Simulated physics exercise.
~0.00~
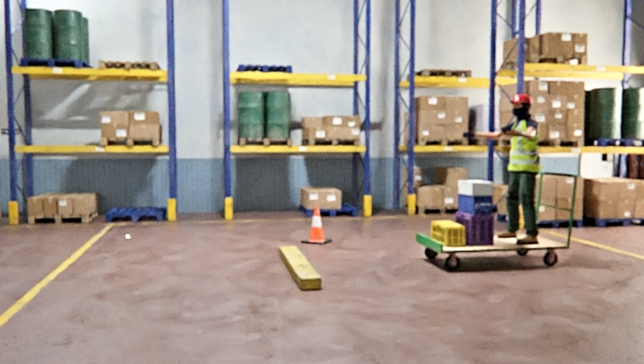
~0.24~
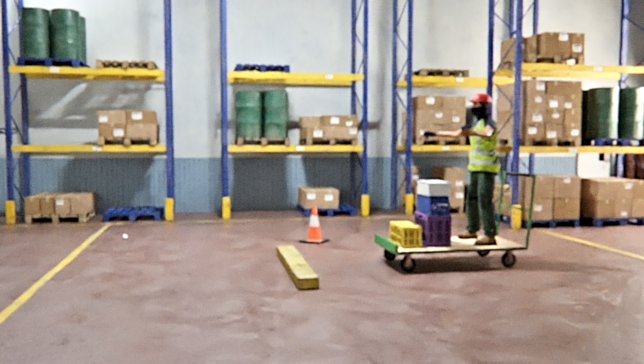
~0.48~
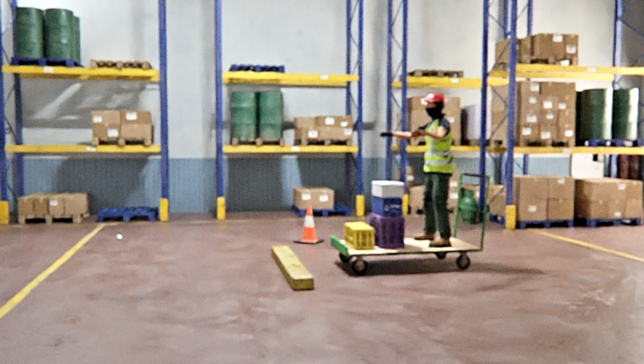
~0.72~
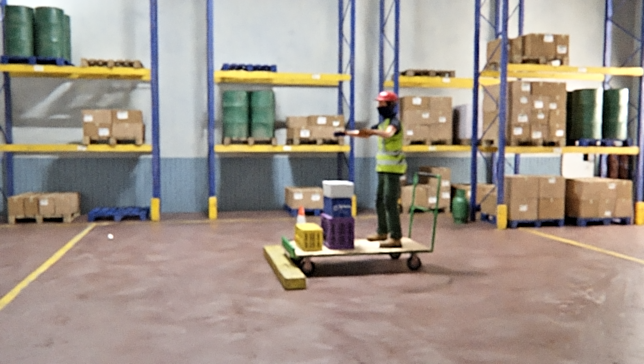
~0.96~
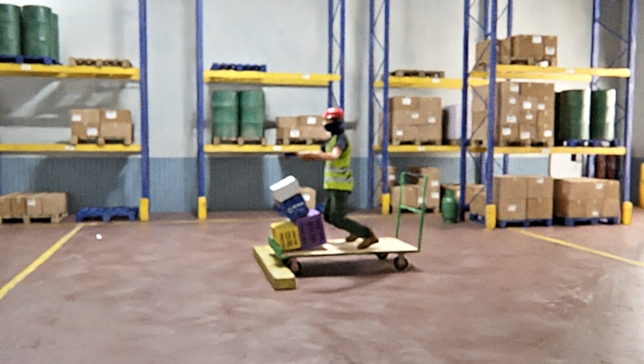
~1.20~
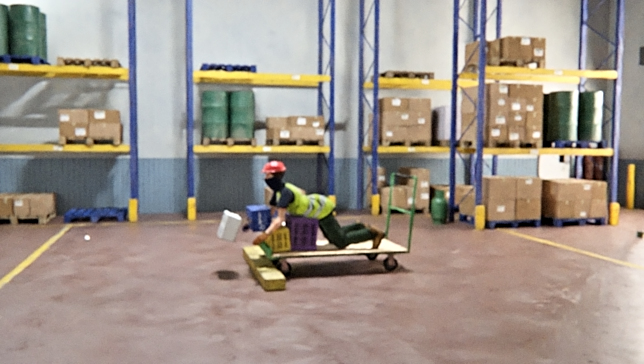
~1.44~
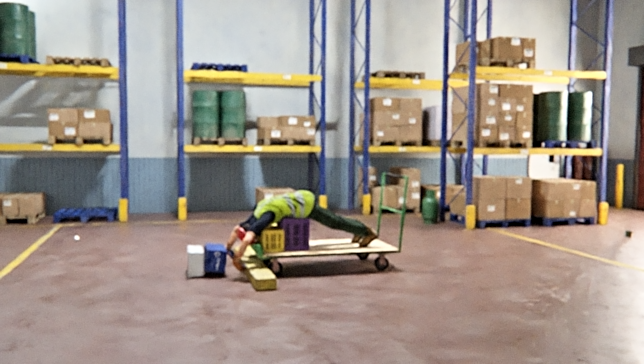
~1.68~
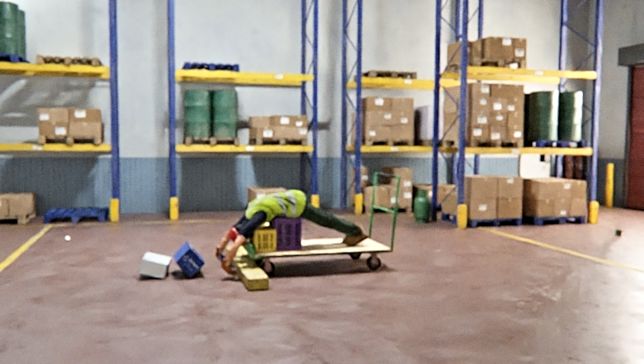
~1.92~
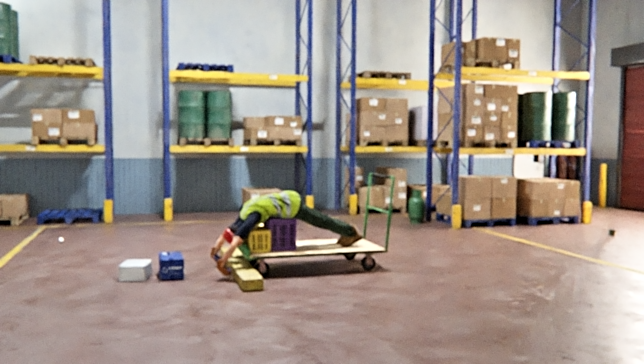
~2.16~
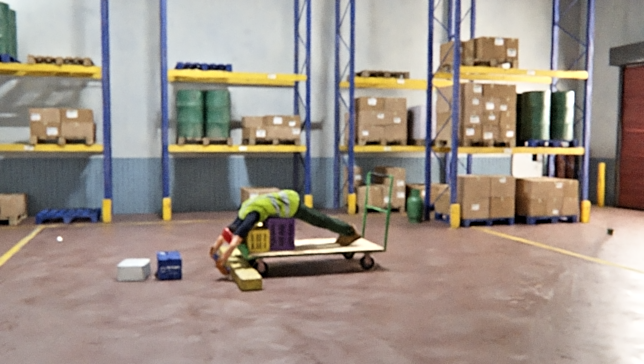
In this clip, a worker in a red helmet rides a flat cart left until it stops against a yellow sill; the worker pitches forward and ends draped over the yellow and purple crates, hips above the deck, while the white tote and blue parcel tumble beyond onto the floor.
